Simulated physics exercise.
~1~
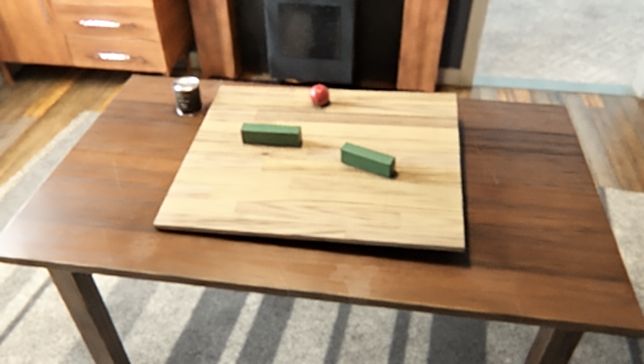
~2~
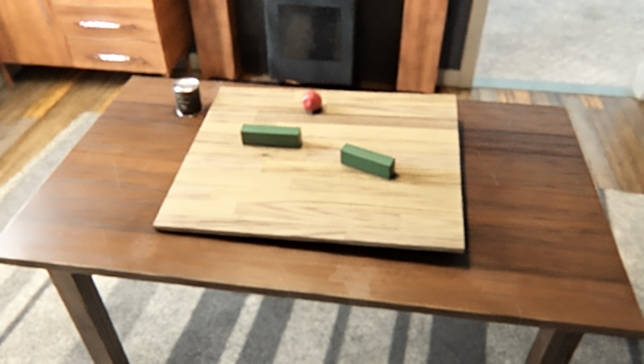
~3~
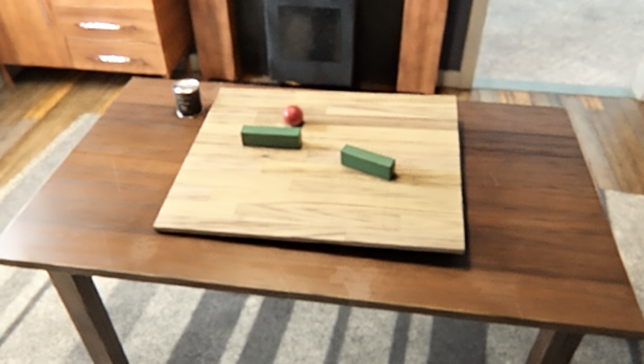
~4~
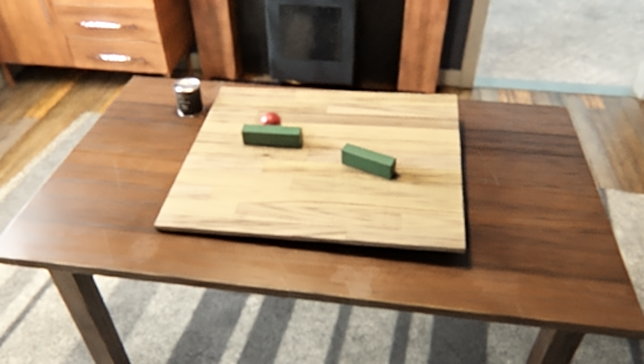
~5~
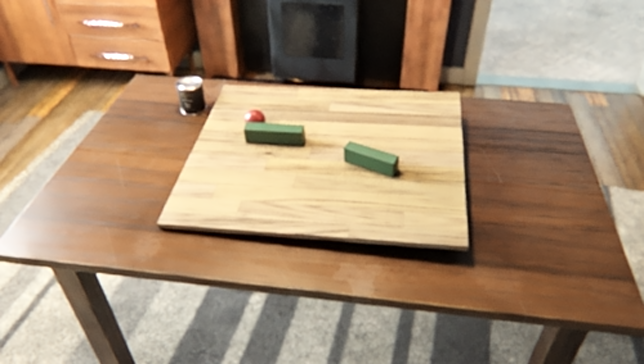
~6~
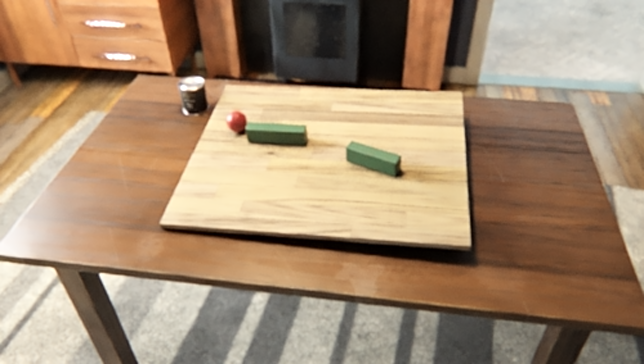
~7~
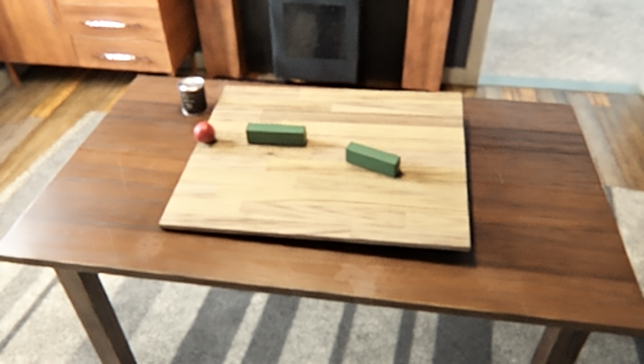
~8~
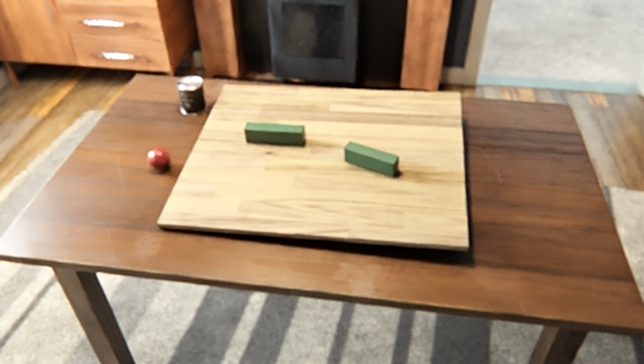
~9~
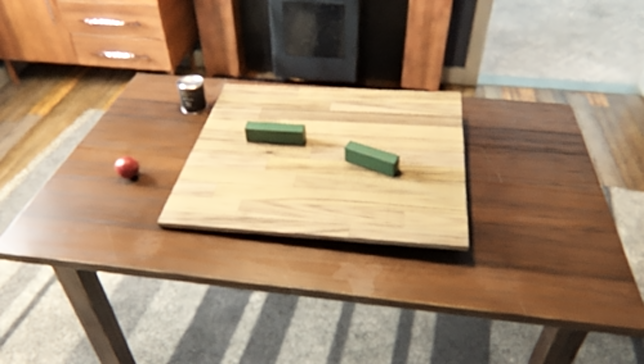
Red apple rolling left across a tilted wooden board, passing behind a green block, then dropping off the left edge onto the table.
